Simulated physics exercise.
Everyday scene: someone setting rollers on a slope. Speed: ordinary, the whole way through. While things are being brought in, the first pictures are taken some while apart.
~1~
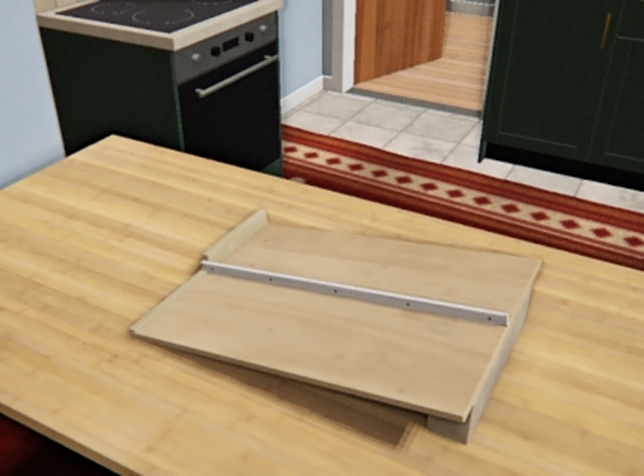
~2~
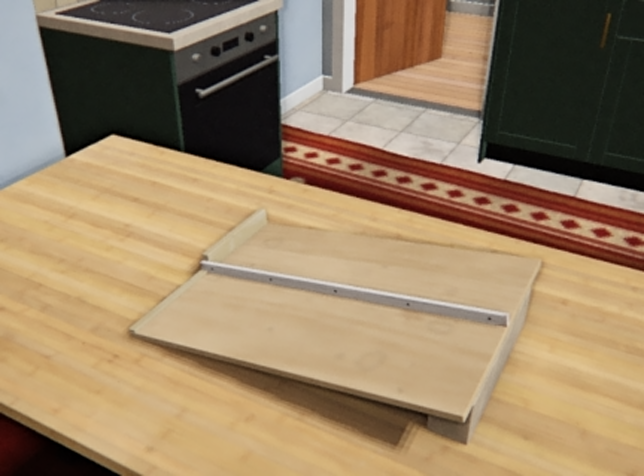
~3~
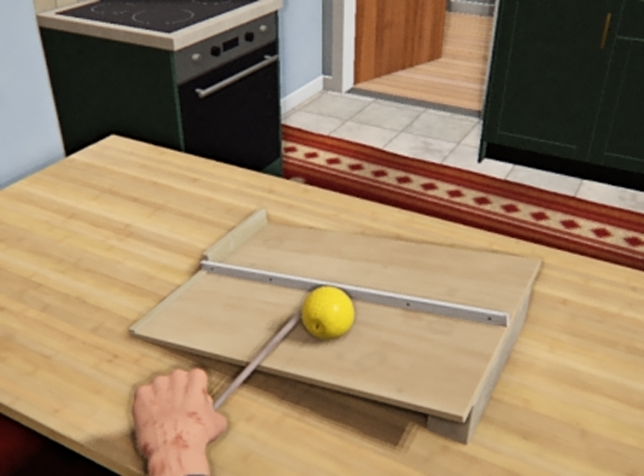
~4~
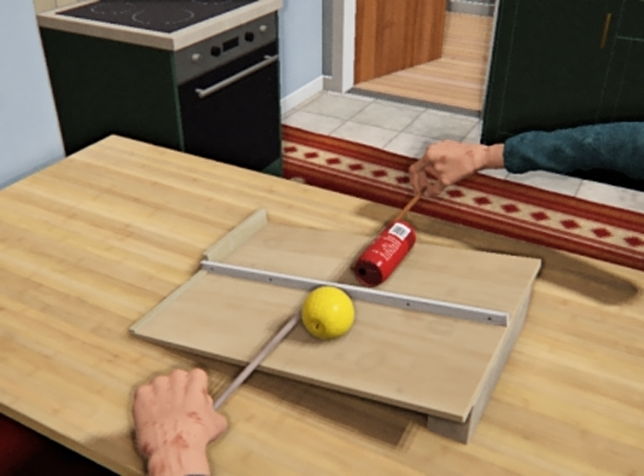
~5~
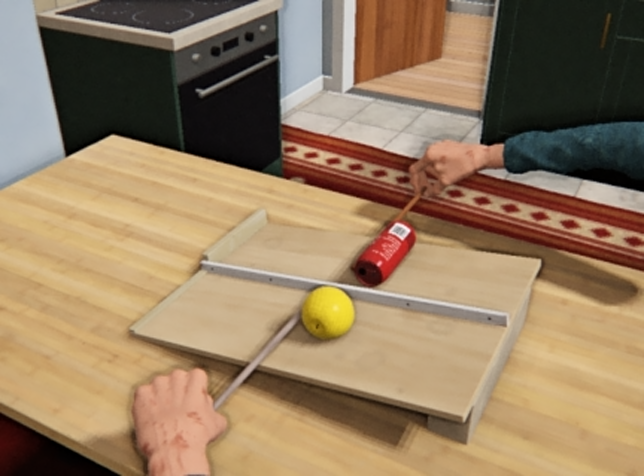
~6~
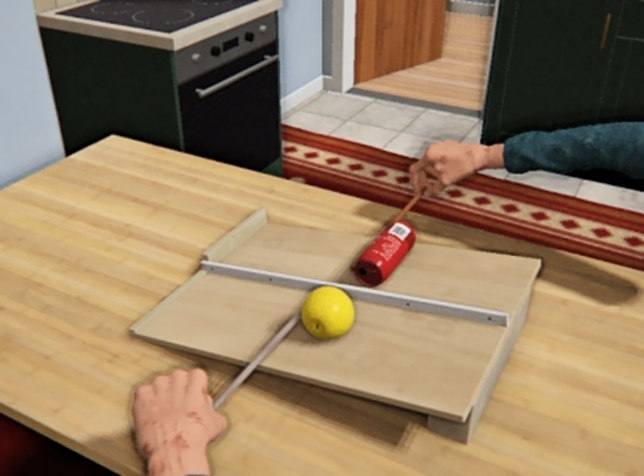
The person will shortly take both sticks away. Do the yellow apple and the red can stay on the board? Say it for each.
The yellow apple is not stopped; the red can is not lost.
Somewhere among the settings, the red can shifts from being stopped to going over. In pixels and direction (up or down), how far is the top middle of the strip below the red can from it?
Going down, 8 pixels.
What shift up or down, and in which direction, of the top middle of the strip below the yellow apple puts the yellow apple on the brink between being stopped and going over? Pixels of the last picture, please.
The tipping point sits around 8 pixels higher.
Then, 0.72 s on from there, yellow apple rolling on the board near (204, 289); red can rolling on the board near (281, 238).
In the end, the yellow apple runs past the strip; the red can gets caught, near (251, 234).
